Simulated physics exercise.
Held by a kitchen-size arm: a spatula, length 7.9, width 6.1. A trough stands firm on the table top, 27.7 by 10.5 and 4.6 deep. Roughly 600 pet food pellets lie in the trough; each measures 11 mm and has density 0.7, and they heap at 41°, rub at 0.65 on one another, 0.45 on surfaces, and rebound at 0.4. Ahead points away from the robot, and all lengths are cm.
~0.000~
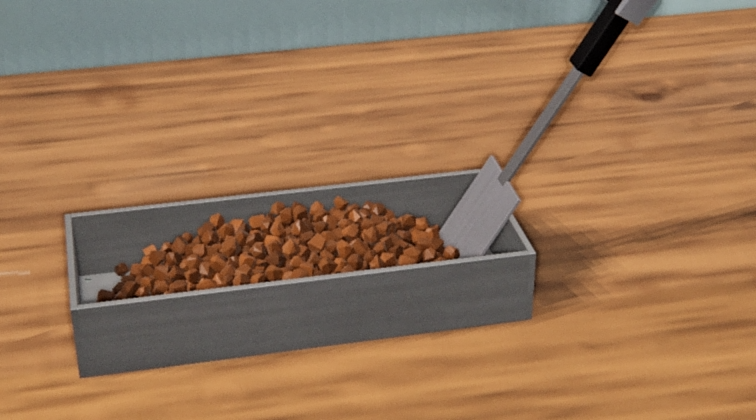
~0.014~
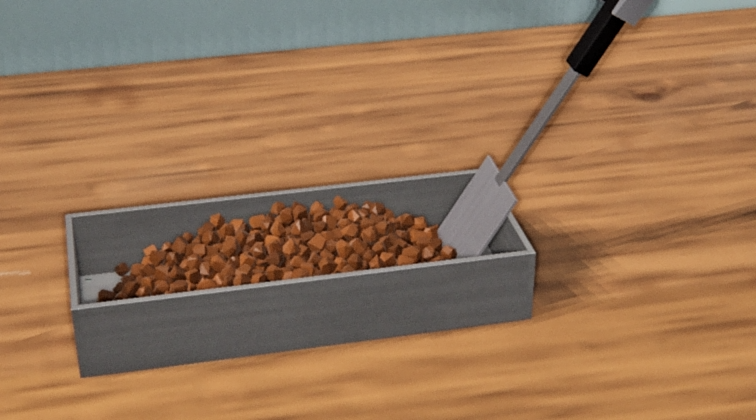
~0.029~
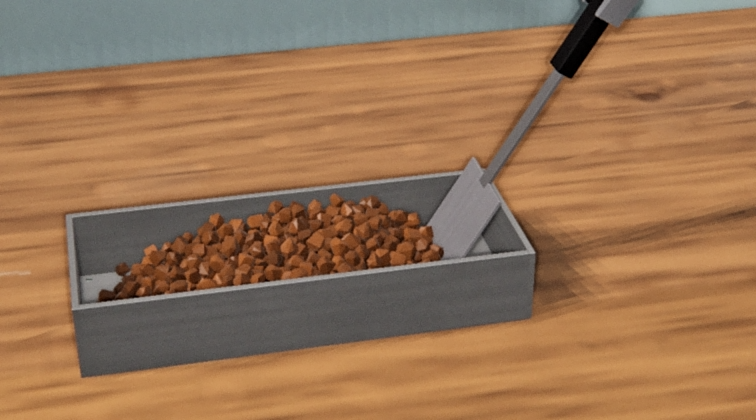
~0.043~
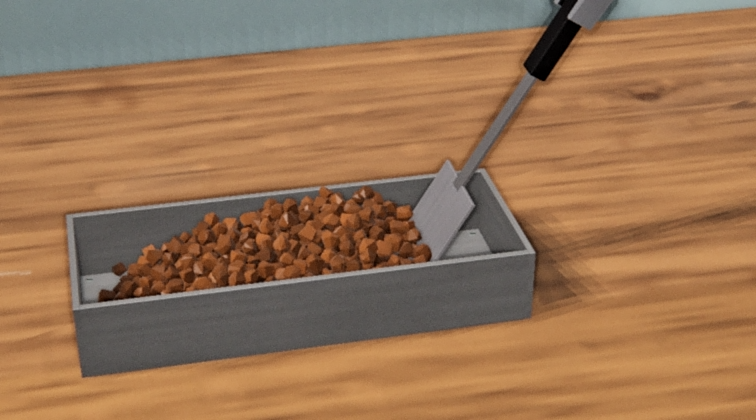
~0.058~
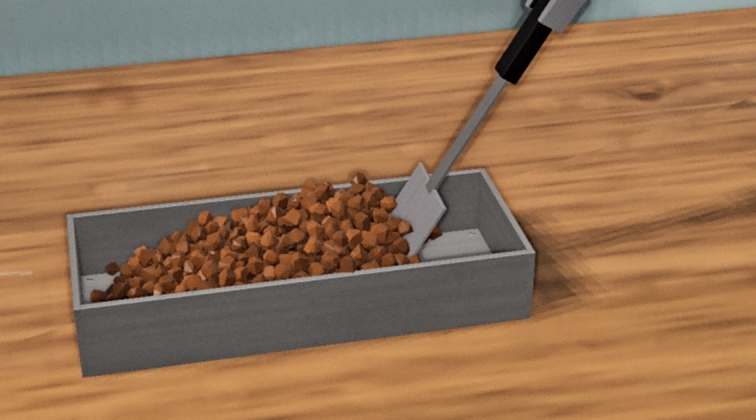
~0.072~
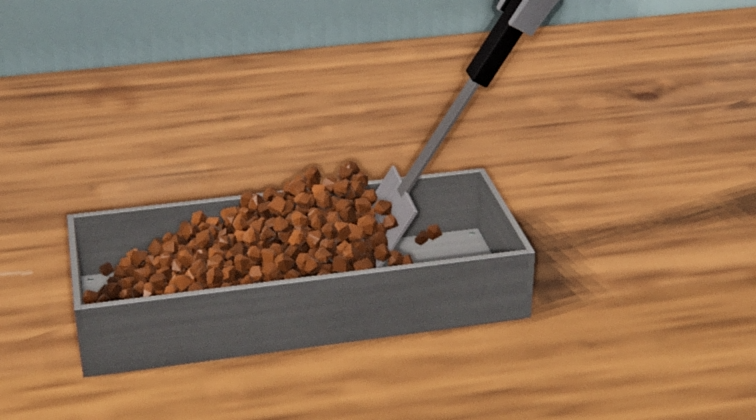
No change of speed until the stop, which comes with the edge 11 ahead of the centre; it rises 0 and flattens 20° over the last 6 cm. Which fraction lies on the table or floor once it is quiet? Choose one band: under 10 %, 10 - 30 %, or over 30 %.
Over 30 %.
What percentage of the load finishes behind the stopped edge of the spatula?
About 40 percent.
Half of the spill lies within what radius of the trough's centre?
Estimate: Near 22 cm.
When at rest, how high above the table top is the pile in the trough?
Roughly 6.5 centimetres.
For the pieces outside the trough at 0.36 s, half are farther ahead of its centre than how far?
Around 20 centimetres ahead.
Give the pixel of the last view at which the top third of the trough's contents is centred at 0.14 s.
The middle lies somewhere about (214, 218).
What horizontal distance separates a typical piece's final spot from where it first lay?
About 12 cm.
After 0.11 s, sloping 58°, highest piece 10 above the table; 583 in the trough, 13 on the blade or in flight.
After 0.14 s, sloping 54°, highest piece 12 above the table; 564 in the trough, 32 on the blade or in flight.
After 0.36 s, sloping 38°, highest piece 7 above the table; 336 in the trough, 238 on the table or floor, 22 on the blade or in flight.
After 1.41 s, sloping 38°, highest piece 6 above the table; 332 in the trough, 263 on the table or floor, 1 on the blade or in flight.
At rest, 332 in the trough, 263 on the table or floor, 1 on the blade or in flight. That is 44 % on the table or floor.
